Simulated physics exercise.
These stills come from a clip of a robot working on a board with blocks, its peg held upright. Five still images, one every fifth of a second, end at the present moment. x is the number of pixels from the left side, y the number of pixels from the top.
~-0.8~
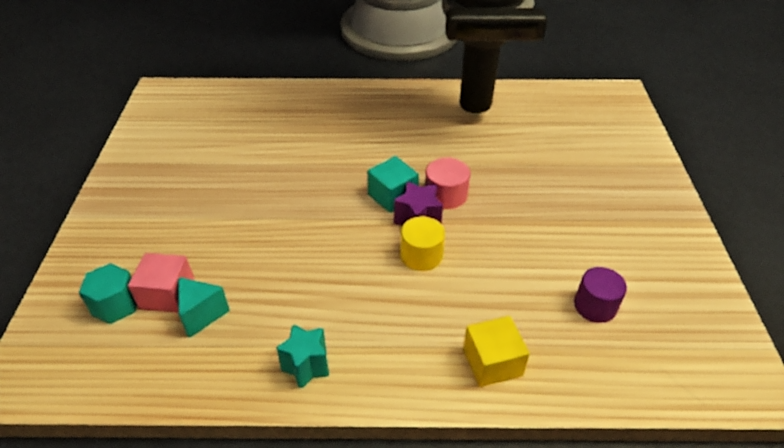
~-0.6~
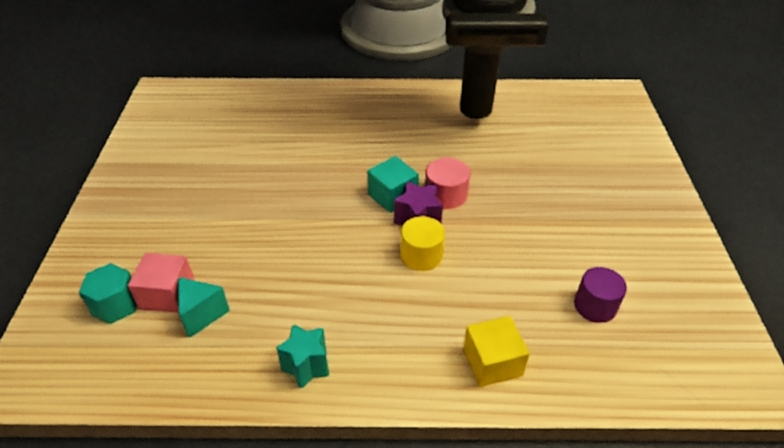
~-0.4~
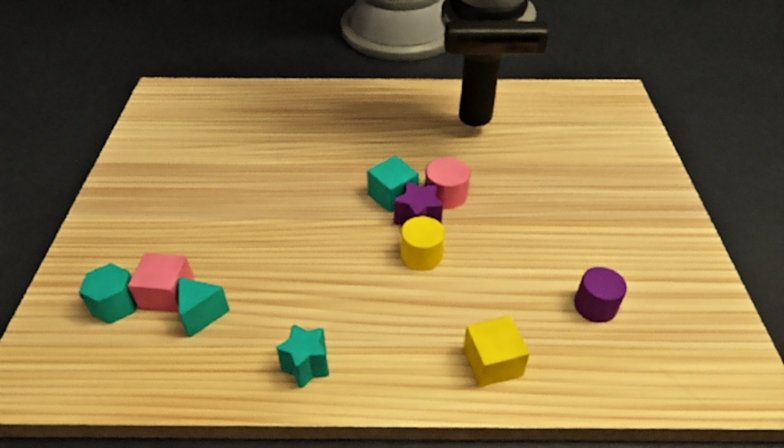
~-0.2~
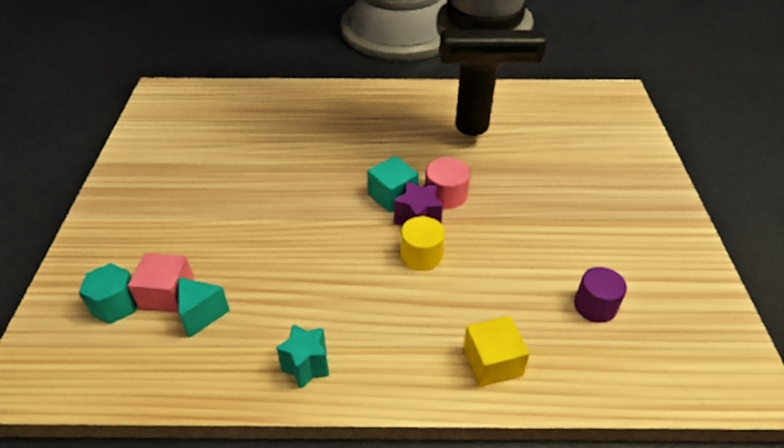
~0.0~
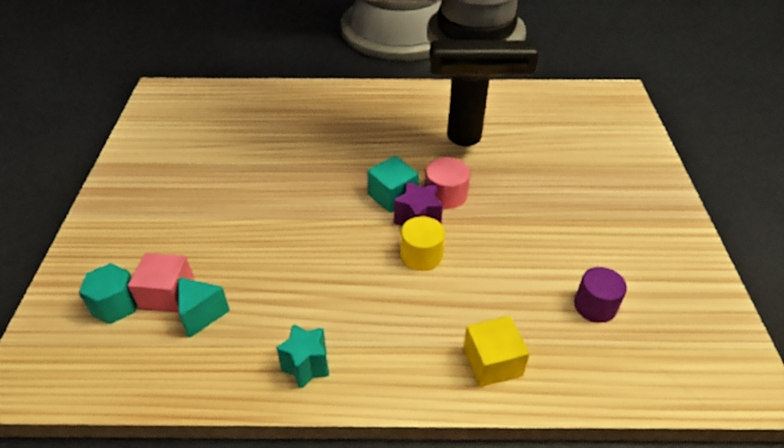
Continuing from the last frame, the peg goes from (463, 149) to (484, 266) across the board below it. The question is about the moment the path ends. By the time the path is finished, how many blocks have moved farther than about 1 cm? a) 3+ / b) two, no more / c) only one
Answer: B.
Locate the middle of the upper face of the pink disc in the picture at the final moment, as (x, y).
Its top centre lands on (435, 199).
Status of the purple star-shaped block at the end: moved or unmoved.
Gets moved.
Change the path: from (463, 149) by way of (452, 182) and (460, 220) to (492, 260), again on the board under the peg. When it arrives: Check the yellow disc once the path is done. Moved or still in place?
The block moves away from its spot.
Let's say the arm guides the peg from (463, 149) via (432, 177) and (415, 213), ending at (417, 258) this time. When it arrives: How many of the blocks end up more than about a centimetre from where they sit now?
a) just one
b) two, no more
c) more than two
The correct letter is c.
On the path given first. One third of the way, peg at (470, 171); purple star-shaped block at (411, 202); pink disc at (445, 179).
Two thirds of the way, peg at (477, 210); purple star-shaped block at (395, 207); pink disc at (435, 199).
At the end, peg at (486, 254); purple star-shaped block at (395, 207); yellow disc unmoved; pink disc at (435, 199).
